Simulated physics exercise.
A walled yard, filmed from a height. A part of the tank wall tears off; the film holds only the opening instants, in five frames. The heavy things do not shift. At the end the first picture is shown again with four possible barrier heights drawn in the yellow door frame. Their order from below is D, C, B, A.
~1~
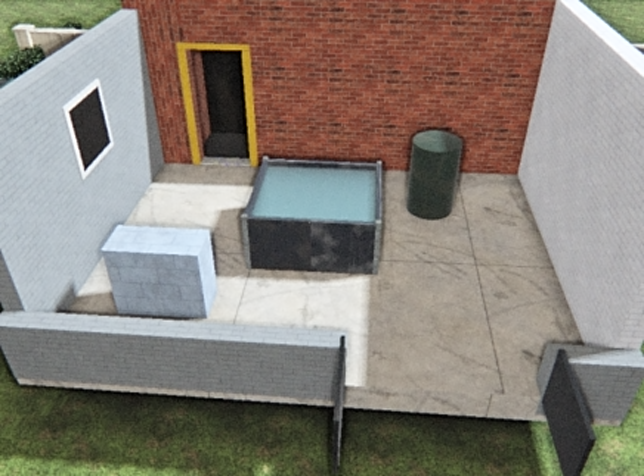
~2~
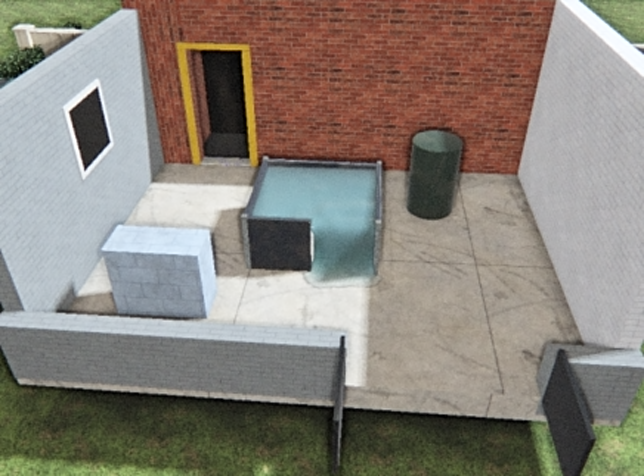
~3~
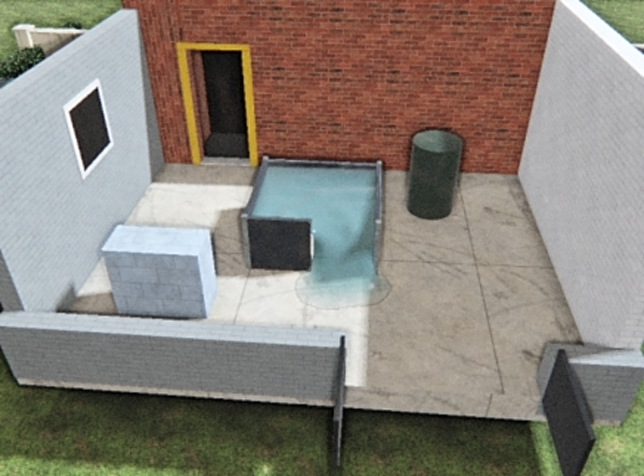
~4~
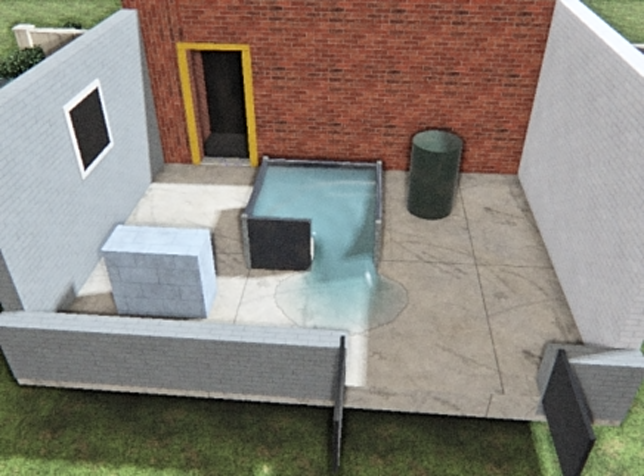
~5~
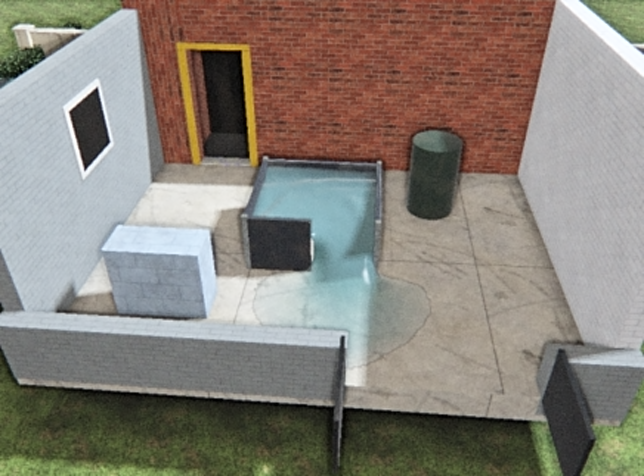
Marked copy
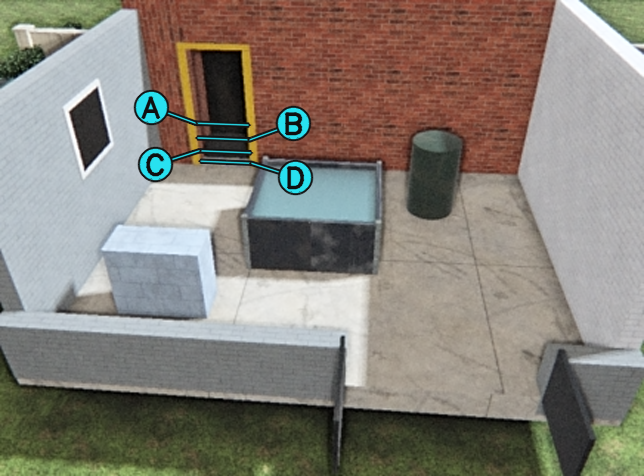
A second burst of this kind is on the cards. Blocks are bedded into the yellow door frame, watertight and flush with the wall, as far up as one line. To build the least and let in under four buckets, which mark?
Height D.
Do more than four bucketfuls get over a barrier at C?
No.
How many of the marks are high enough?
All of the four.
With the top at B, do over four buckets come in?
No.
On the marked copy, A at (221, 124); B at (223, 138); C at (224, 151); D at (226, 162); from the bottom up D, C, B, A.
With A, nothing gets over.
With B, nothing gets over.
With C, nothing gets over.
With D, a splash gets over, under a bucket.
